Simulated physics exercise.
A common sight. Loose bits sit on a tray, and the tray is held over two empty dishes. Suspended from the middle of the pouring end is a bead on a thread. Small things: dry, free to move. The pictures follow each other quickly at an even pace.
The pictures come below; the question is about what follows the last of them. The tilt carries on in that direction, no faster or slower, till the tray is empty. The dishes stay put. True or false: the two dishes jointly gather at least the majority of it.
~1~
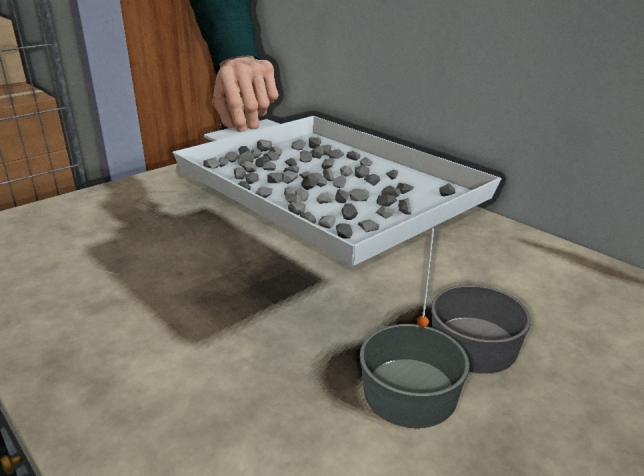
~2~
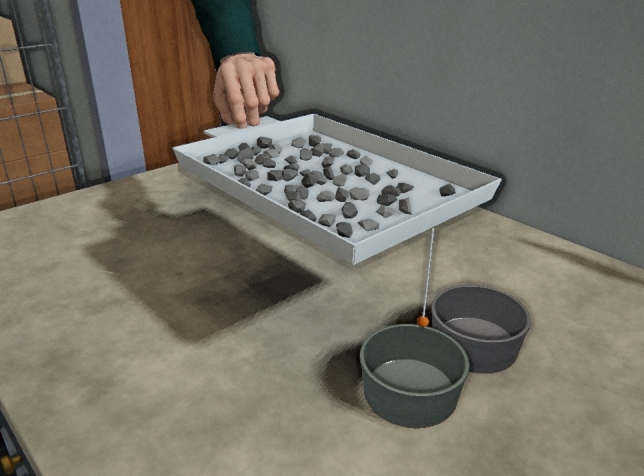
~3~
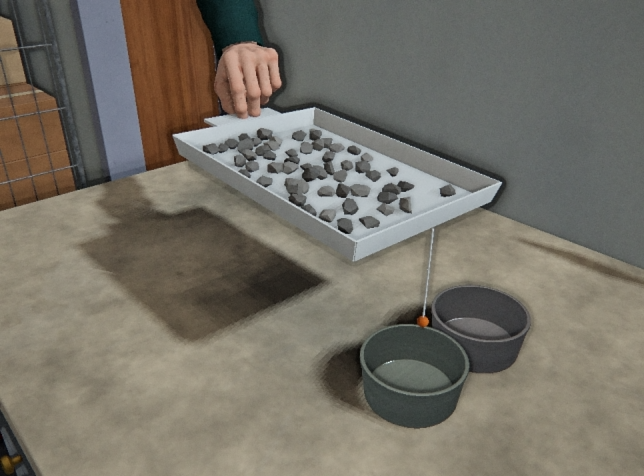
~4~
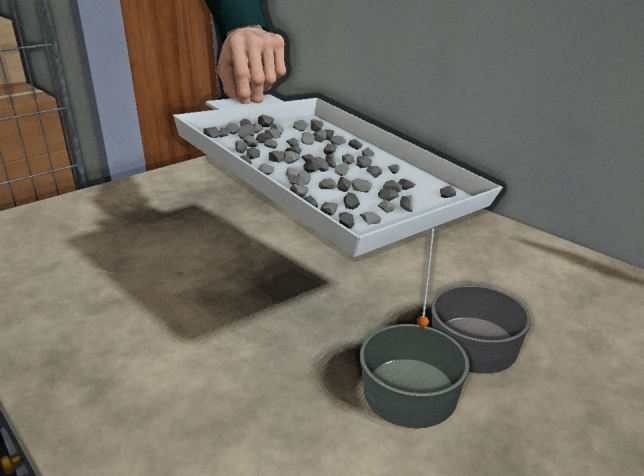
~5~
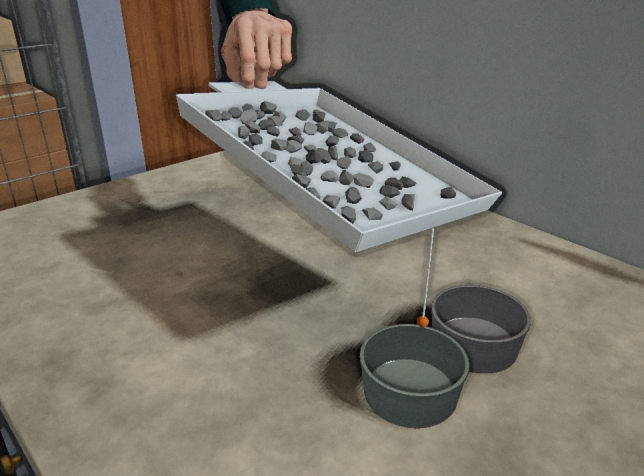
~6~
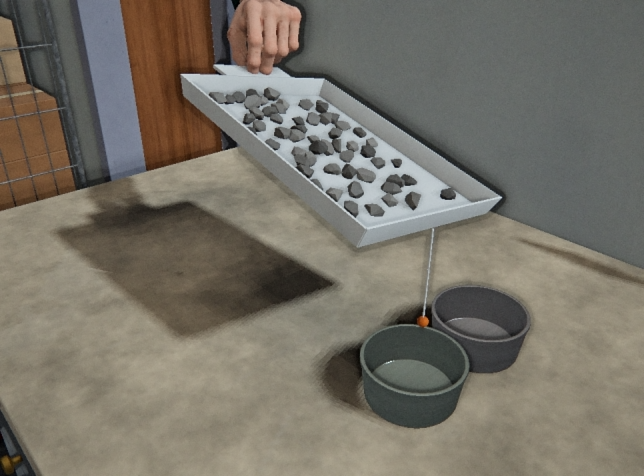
True, they gather the majority.
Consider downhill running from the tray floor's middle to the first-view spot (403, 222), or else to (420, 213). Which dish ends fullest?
Taking them in order: Left side, followed by right side.
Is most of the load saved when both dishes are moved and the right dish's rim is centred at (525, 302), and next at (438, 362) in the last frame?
With the first shift the pair saves less than a half; with the second, less than a half.
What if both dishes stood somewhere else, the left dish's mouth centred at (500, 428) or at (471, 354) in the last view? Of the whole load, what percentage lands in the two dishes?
The first try yields 10% and the second yields 20%.
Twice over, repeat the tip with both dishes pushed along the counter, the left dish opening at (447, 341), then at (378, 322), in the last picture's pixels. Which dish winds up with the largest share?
First try, the dish to the right; second try, the dish to the right.
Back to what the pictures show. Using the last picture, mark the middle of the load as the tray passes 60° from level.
In the last view the centre sits at roughly (449, 185).
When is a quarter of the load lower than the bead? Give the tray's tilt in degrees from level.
At roughly 80°.
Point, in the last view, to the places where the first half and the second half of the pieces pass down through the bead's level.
(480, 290), then (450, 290).
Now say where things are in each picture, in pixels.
The first frame shows corners of the pouring end (354, 242) and (494, 178), level; middle of the load (307, 176), bits of gravel; left dish (454, 399); right dish (519, 347); bead on its thread (423, 322).
The second frame shows corners of the pouring end (355, 241) and (494, 179), level; middle of the load (307, 174).
The third frame shows corners of the pouring end (356, 238) and (495, 182), tipped barely, lowest at the right corner; middle of the load (307, 168).
The fourth frame shows corners of the pouring end (359, 233) and (495, 186), tipped a little, lowest at the right corner; middle of the load (309, 159).
The fifth frame shows corners of the pouring end (363, 229) and (495, 191), tipped a little, lowest at the right corner; middle of the load (311, 149).
The sixth frame shows corners of the pouring end (367, 224) and (495, 195), tipped clearly, lowest at the right corner; middle of the load (314, 140); left dish (454, 399); right dish (519, 347).
Just after the last frame, tray tipped steeply; almost all on the tray; just a few in the air.
A moment on, tray tipped right over; roughly a third on the tray; roughly a third in the right dish; about a tenth outside both; about a tenth in the air.
Further on, tray tipped past a quarter turn; the larger part in the right dish; roughly a quarter outside both.
When it is over, tray tipped past a quarter turn; not one in the left dish; the larger part in the right dish; roughly a quarter outside both.
